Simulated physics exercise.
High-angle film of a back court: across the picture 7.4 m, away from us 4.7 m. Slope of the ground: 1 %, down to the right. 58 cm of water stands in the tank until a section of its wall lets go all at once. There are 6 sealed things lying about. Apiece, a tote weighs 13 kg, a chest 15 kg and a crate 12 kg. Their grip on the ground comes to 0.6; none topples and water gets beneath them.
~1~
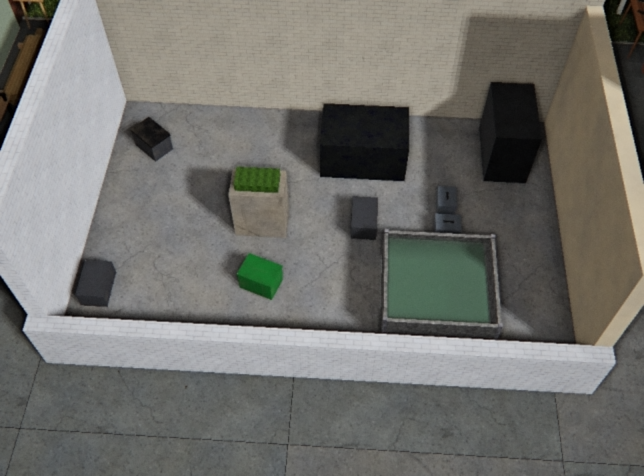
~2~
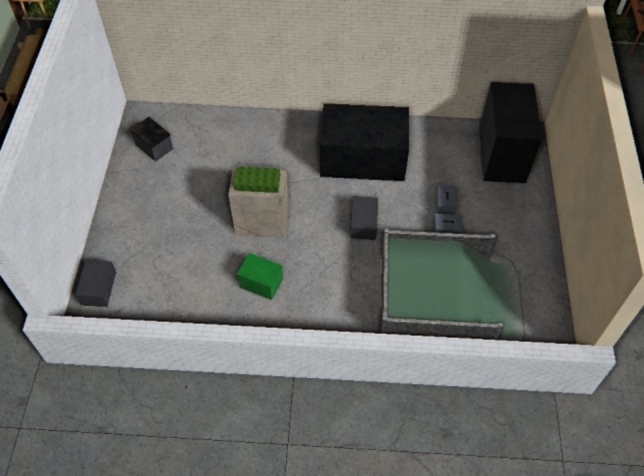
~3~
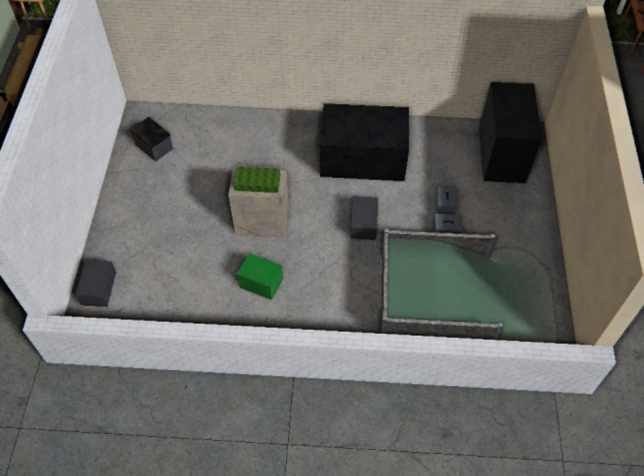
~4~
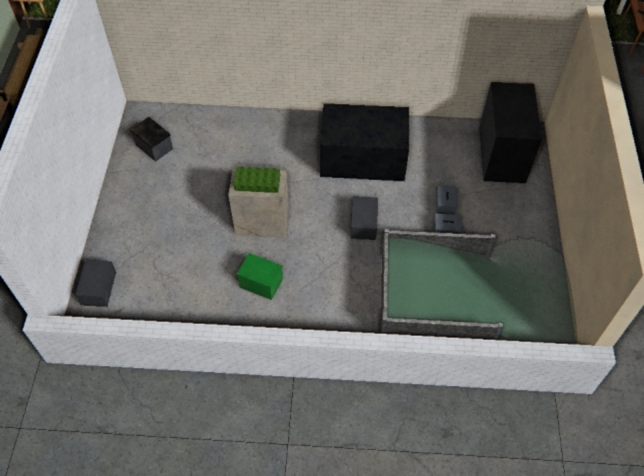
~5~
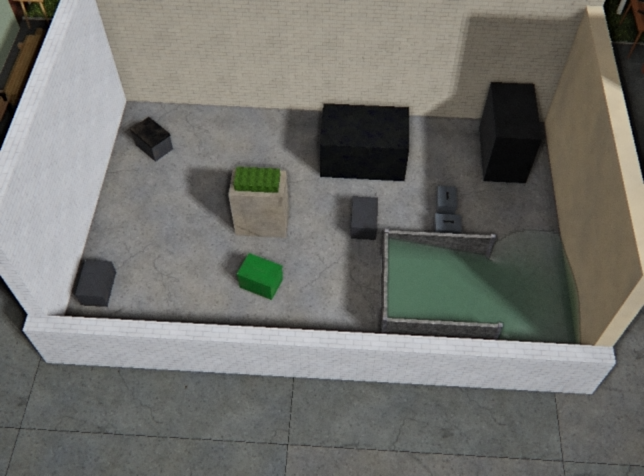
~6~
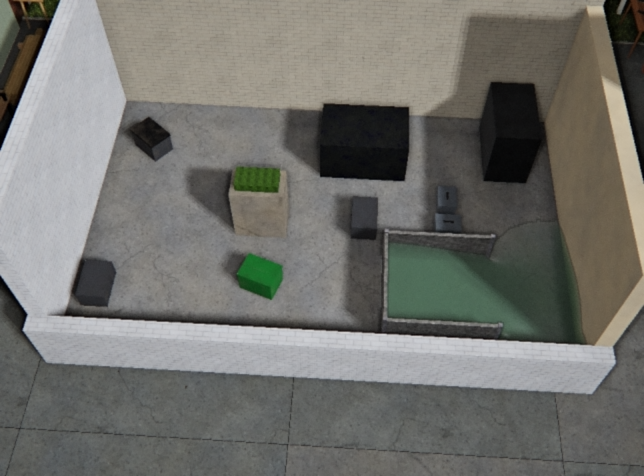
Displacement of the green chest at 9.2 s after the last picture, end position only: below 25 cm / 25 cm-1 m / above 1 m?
Below 25 cm.
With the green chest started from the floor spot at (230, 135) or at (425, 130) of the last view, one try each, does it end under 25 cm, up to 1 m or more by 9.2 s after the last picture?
In that order: It hardly budges; it goes a long way.
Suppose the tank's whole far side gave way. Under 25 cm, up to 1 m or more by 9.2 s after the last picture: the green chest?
Afterwards the green chest stays almost motionless.
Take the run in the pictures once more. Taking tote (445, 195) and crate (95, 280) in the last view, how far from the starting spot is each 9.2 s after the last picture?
Taken in order, the shifts are 0 cm and 0 cm.
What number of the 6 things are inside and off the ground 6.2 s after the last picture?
The number is 0.
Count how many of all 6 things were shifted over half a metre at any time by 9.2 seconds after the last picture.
Total: 0.
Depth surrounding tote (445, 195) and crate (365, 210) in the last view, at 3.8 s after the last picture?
Depth approx. 4 cm / 2 cm.
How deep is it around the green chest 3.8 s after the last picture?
Around 1 cm.
Then, 1.2 s after the last picture the green chest is near (259, 270), 0.0 m from its start, aground; 0 afloat.
Then, 3.8 s after the last picture the green chest is near (259, 270), 0.0 m from its start, aground; 0 afloat.
Then, 6.2 s after the last picture the green chest is near (259, 270), 0.0 m from its start, aground; 0 afloat.
Then, 9.2 s after the last picture the green chest is near (259, 270), 0.0 m from its start, aground; 0 afloat.
